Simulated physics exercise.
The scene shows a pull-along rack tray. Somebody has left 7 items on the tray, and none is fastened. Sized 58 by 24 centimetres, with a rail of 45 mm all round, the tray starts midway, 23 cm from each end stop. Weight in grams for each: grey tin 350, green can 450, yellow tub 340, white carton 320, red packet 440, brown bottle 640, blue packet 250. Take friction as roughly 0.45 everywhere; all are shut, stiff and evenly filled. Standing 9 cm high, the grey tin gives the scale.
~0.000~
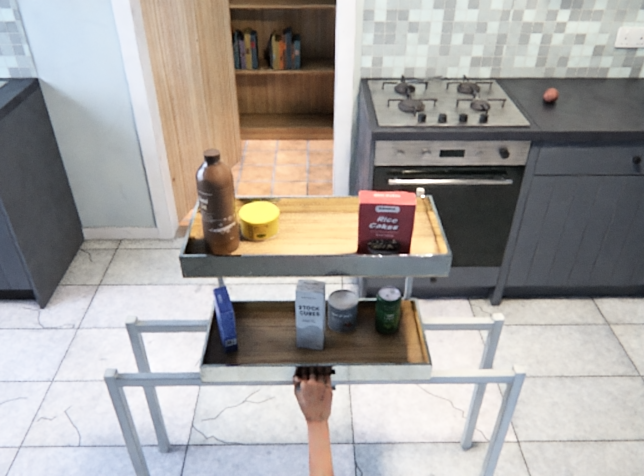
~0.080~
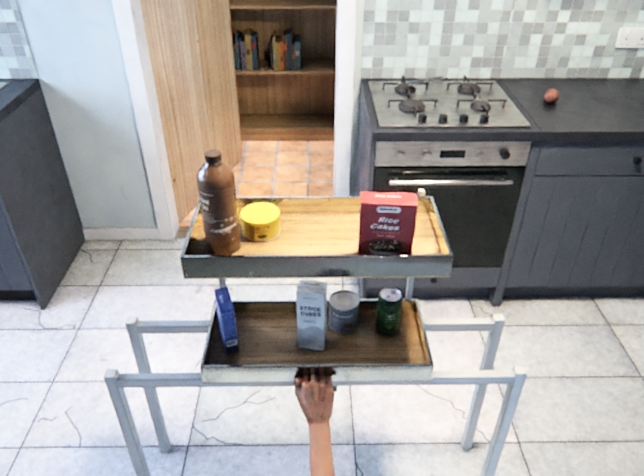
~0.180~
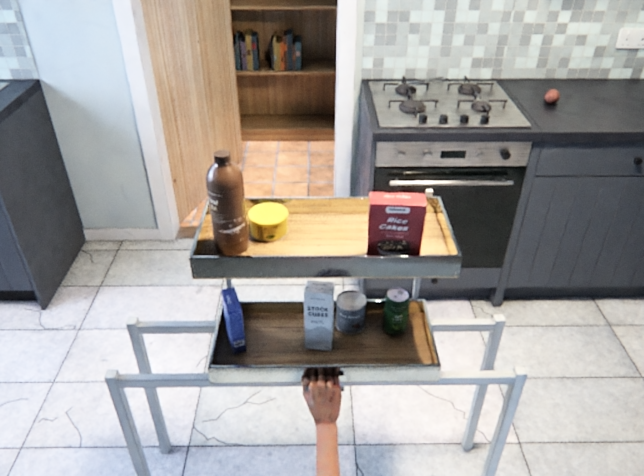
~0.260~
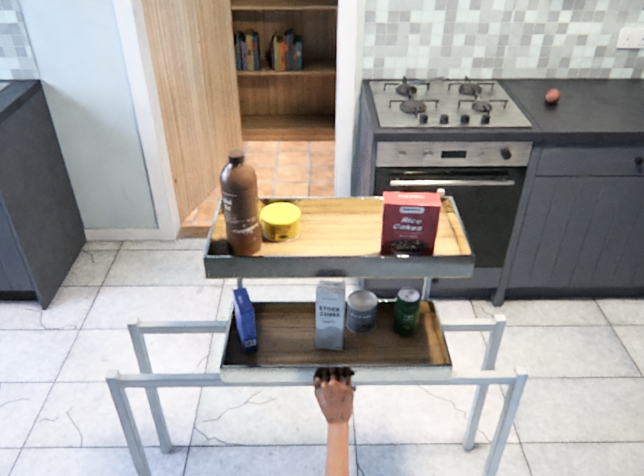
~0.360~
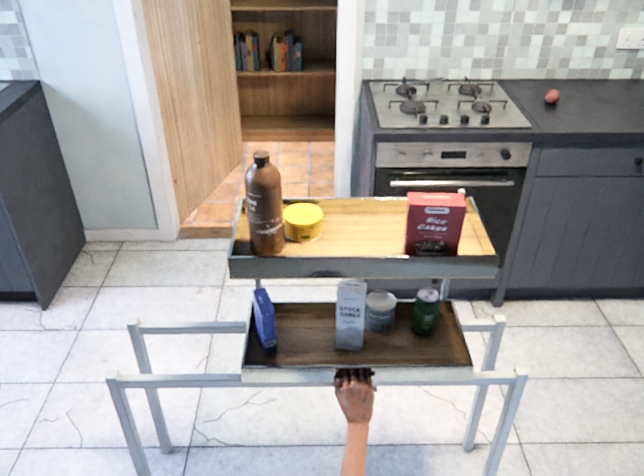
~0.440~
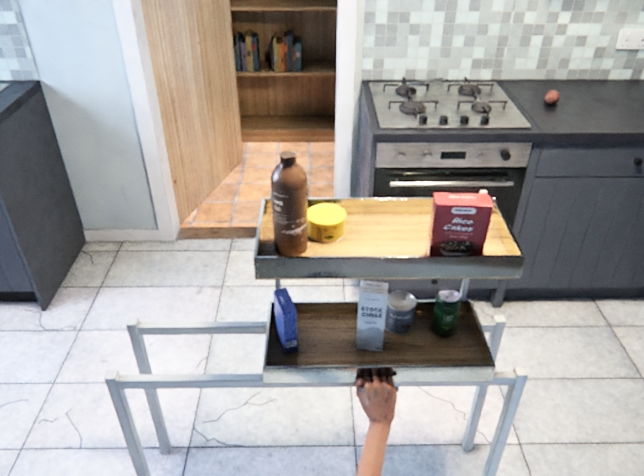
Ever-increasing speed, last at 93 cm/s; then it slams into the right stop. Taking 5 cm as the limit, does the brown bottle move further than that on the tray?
Relocated.
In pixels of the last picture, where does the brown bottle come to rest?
Roughly (409, 245).
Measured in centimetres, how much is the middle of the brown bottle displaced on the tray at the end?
About 22 cm.
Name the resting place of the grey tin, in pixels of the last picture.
Near (454, 312).
Around 0.54 s, tray moved 23 cm right.
Around 0.64 s, tray moved 23 cm right; brown bottle at 11° to upright near (354, 201); blue packet at 30° to upright; white carton at 14° to upright.
Around 0.74 s, tray moved 23 cm right; brown bottle at 28° to upright near (370, 201); blue packet on its side; white carton at 34° to upright.
Around 0.94 s, tray moved 23 cm right; brown bottle on its side near (404, 224); white carton on its side; blue packet on its side.
Finally (1.5 s), on their side or leaning hard on the tray, white carton, brown bottle and blue packet; not toppled but over 5 cm from the start, grey tin, yellow tub and red packet; the last one still in place (within 5 cm). In the last view, brown bottle near (409, 245).
